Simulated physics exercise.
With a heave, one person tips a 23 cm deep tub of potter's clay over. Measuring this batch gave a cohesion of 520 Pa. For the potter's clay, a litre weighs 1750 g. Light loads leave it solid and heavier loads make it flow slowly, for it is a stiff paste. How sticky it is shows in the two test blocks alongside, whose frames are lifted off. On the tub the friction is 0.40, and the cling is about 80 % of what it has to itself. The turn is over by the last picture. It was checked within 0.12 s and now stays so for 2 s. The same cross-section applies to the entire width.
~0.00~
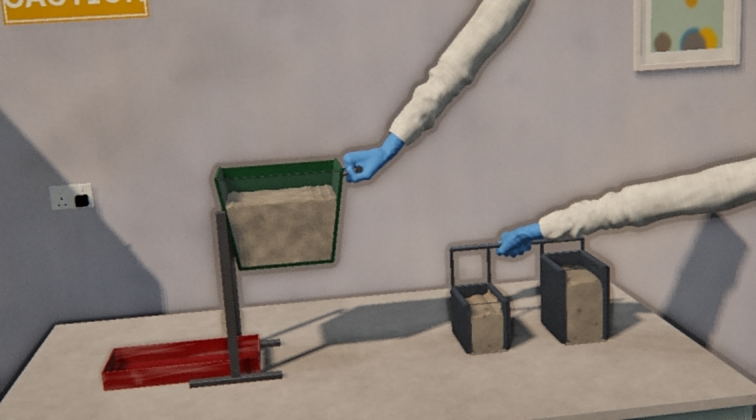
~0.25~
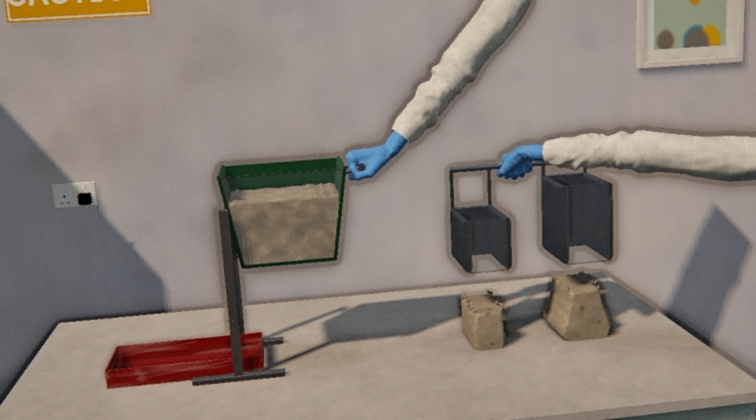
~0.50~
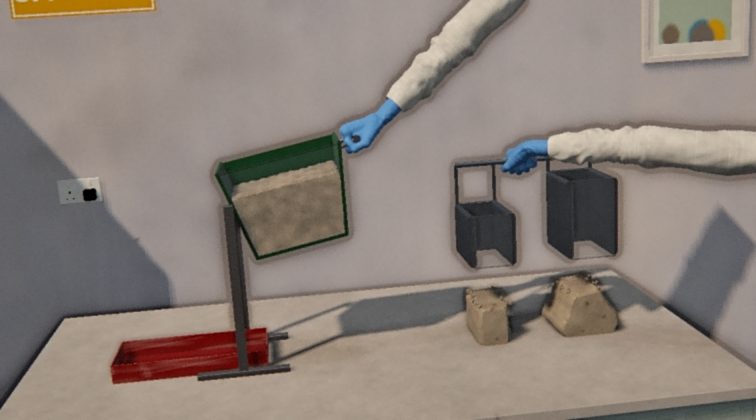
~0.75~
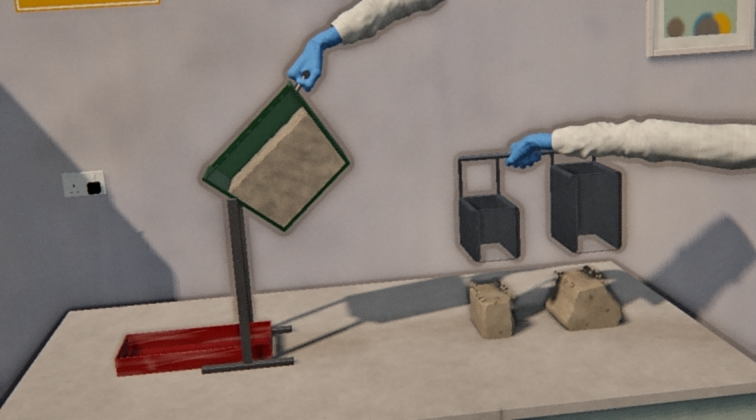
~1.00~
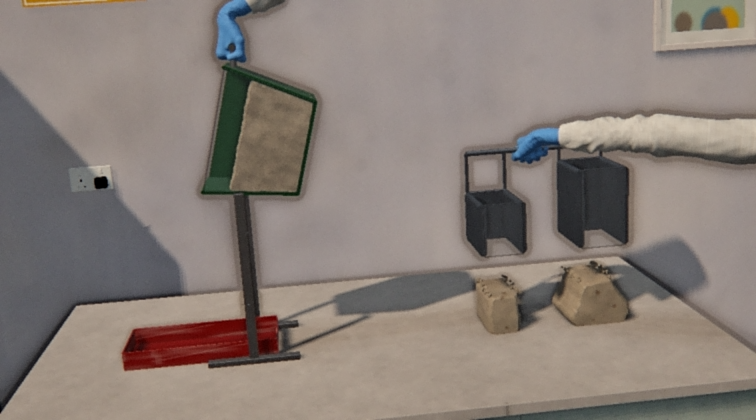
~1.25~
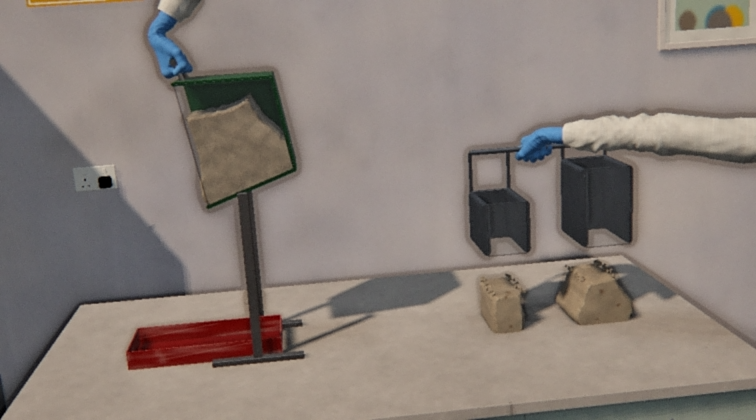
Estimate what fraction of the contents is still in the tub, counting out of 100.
Roughly 29 out of 100.
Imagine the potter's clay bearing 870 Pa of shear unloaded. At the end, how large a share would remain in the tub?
Roughly 35 per cent.
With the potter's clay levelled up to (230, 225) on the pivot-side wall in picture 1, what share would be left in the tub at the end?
45 %.
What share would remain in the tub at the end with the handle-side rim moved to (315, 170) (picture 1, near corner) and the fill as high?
35 %.
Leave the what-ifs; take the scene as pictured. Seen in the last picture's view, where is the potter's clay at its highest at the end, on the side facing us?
The highest point sits at around (287, 151).
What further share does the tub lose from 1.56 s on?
Later share of the load: Approx. 5 %.
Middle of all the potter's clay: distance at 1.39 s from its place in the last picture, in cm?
Measured shift, roughly 10 cm.
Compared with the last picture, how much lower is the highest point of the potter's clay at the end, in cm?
Roughly 13 cm.
By 1.39 s, the tub is at 100 degrees and holds 59 %.
By 1.56 s, the tub is at 100 degrees and holds 34 %.
By 1.73 s, the tub is at 100 degrees and holds 29 %.
By 1.90 s, the tub is at 100 degrees and holds 29 %.
By 3.25 s, at the end, the tub is at 100 degrees and holds 29 %.
